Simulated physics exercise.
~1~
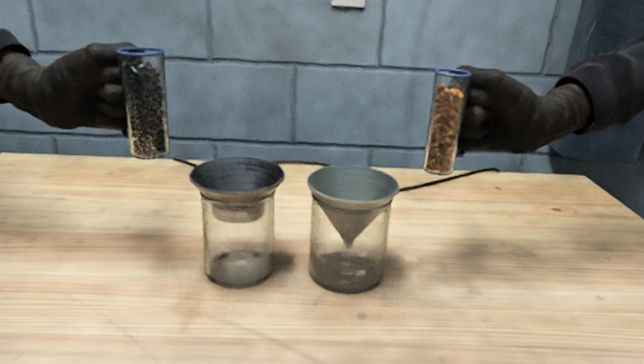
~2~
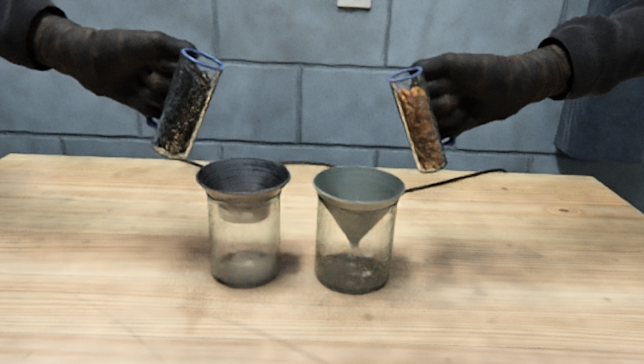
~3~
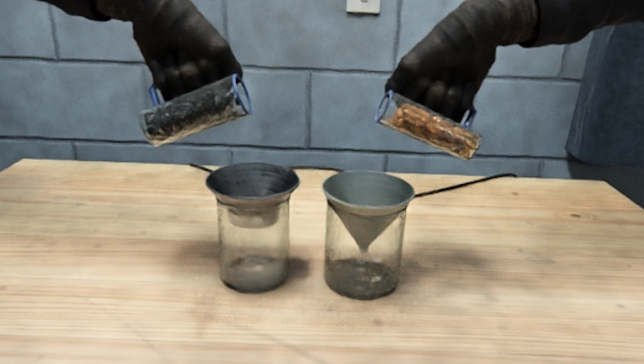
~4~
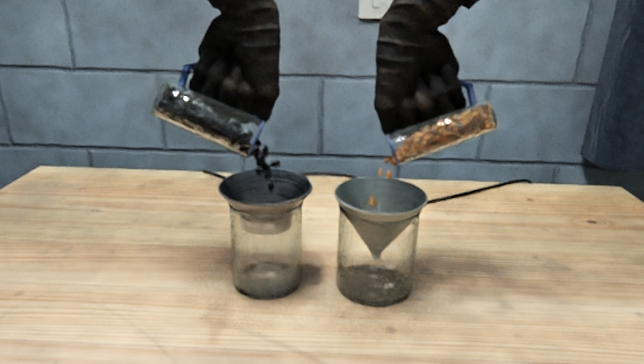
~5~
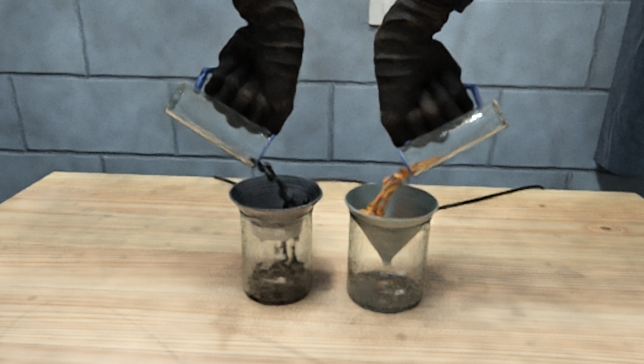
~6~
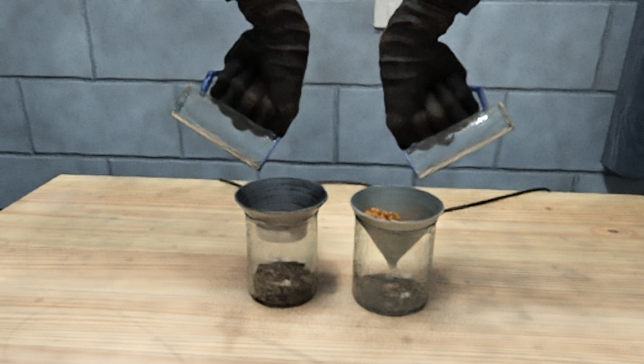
Two dark-gloved hands hold clear cups above a wooden table, one filled with black pieces on the left and one with orange pieces on the right, and begin tilting them inward over two grey funnels set in glass jars. The cups swing onto their sides, still full, as the view drifts slightly. Then the first few pieces tumble out of each cup, and both streams pour into the funnels as the cups tip further. The black pieces drop through and settle in the left jar. At the end both cups are empty, and the orange pieces sit jammed in the right funnel.
